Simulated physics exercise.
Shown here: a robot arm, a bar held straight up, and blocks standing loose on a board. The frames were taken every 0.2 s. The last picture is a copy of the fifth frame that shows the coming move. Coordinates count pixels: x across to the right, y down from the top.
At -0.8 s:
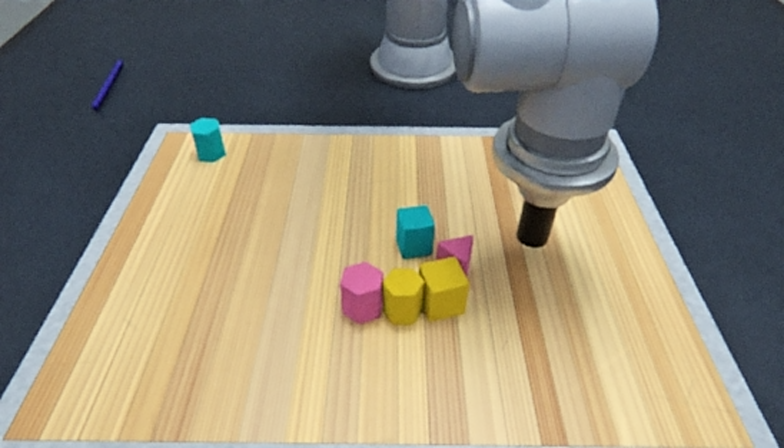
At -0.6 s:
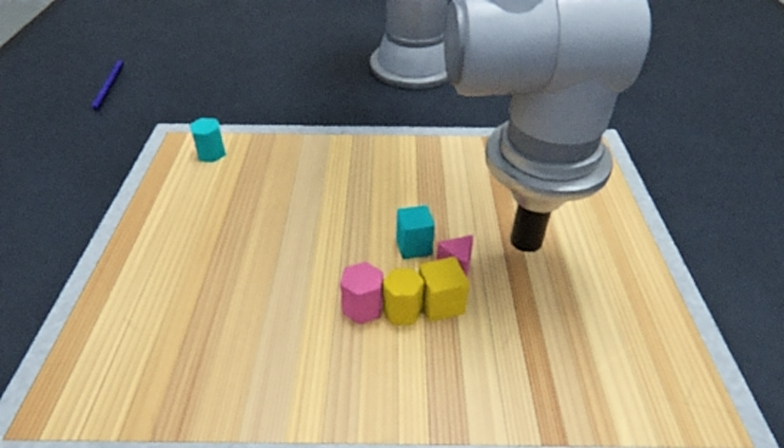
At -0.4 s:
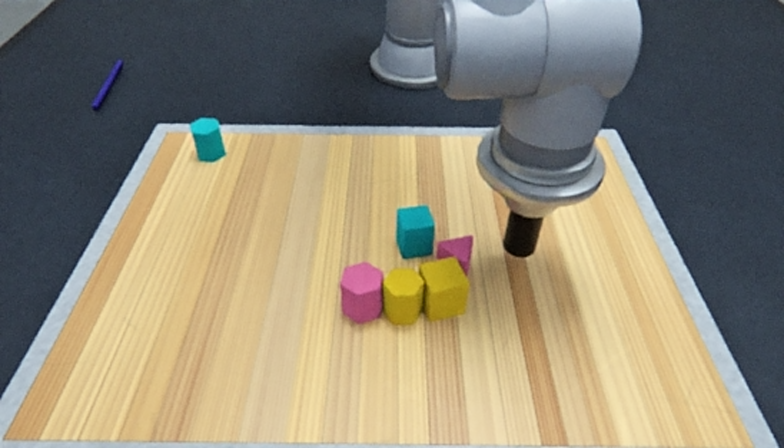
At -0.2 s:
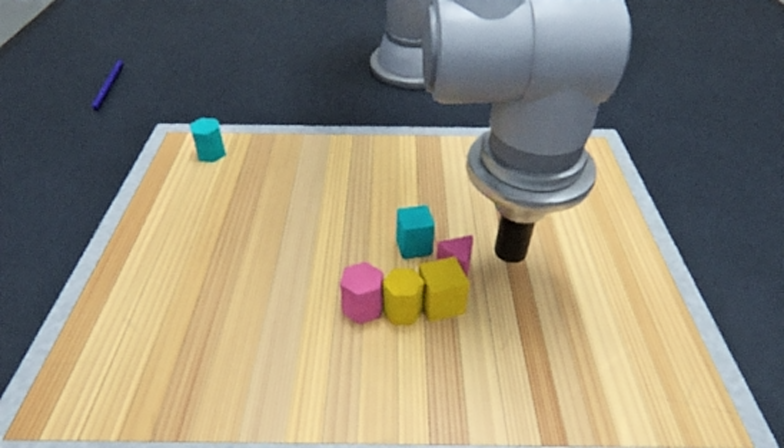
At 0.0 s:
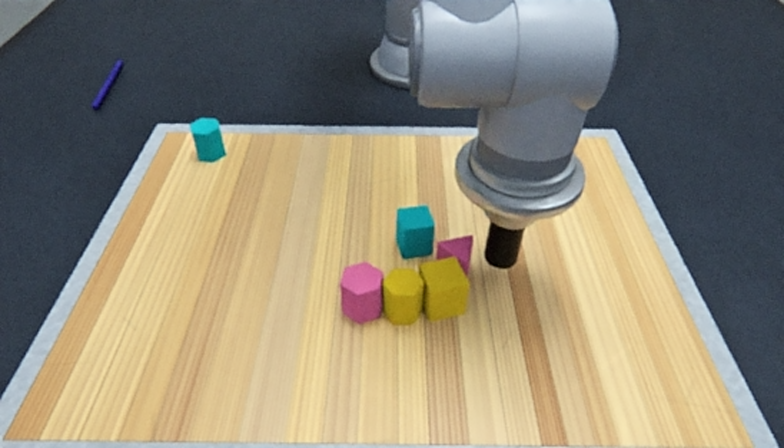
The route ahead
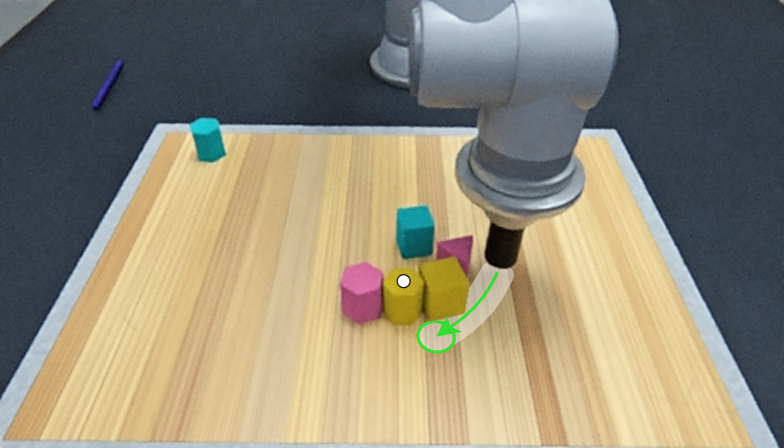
The clip shows a robot arm holding a dark upright bar over a wooden board with loose teal, pink and yellow blocks. The arm moves the bar steadily left and toward the viewer, nearing the cluster, while the blocks stay still.
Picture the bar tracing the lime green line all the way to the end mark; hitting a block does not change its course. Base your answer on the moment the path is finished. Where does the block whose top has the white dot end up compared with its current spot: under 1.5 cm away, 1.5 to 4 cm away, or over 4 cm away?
The block shifts between 1.5 and 4 cm.
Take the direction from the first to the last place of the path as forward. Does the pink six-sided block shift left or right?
Rightward.
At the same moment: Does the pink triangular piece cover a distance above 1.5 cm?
In short: No.
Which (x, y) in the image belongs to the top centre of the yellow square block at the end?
It comes to (412, 283).
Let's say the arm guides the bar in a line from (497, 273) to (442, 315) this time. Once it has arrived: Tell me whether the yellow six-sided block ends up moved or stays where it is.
It travels a centimetre or more.
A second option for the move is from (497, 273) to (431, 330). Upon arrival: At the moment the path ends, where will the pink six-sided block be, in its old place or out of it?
Somewhere new.
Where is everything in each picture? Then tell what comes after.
The first frame shows bar's lower end at (532, 237); pink six-sided block at (362, 277); yellow six-sided block at (404, 281); yellow square block at (444, 274); pink triangular piece at (459, 246).
The second frame shows bar at (526, 241); blocks still.
The third frame shows bar at (519, 246); blocks still.
The fourth frame shows bar at (510, 252); blocks still.
The fifth frame shows bar at (501, 257); pink six-sided block at (362, 277); yellow six-sided block at (404, 281); yellow square block at (444, 274); pink triangular piece at (459, 246).
Drawn move, from (497, 273) via (484, 296) and (463, 317), ending at (436, 336); the dot is on the yellow six-sided block.
On the path given first. One third of the way, bar at (487, 280); nothing pushed yet.
Two thirds of the way, bar at (466, 302); pink six-sided block at (349, 277); yellow six-sided block at (388, 281); yellow square block at (430, 278), turned 35° clockwise.
At the end, bar at (438, 321); pink six-sided block at (329, 273); yellow six-sided block at (368, 277); yellow square block at (412, 283), turned 60° clockwise; pink triangular piece still.
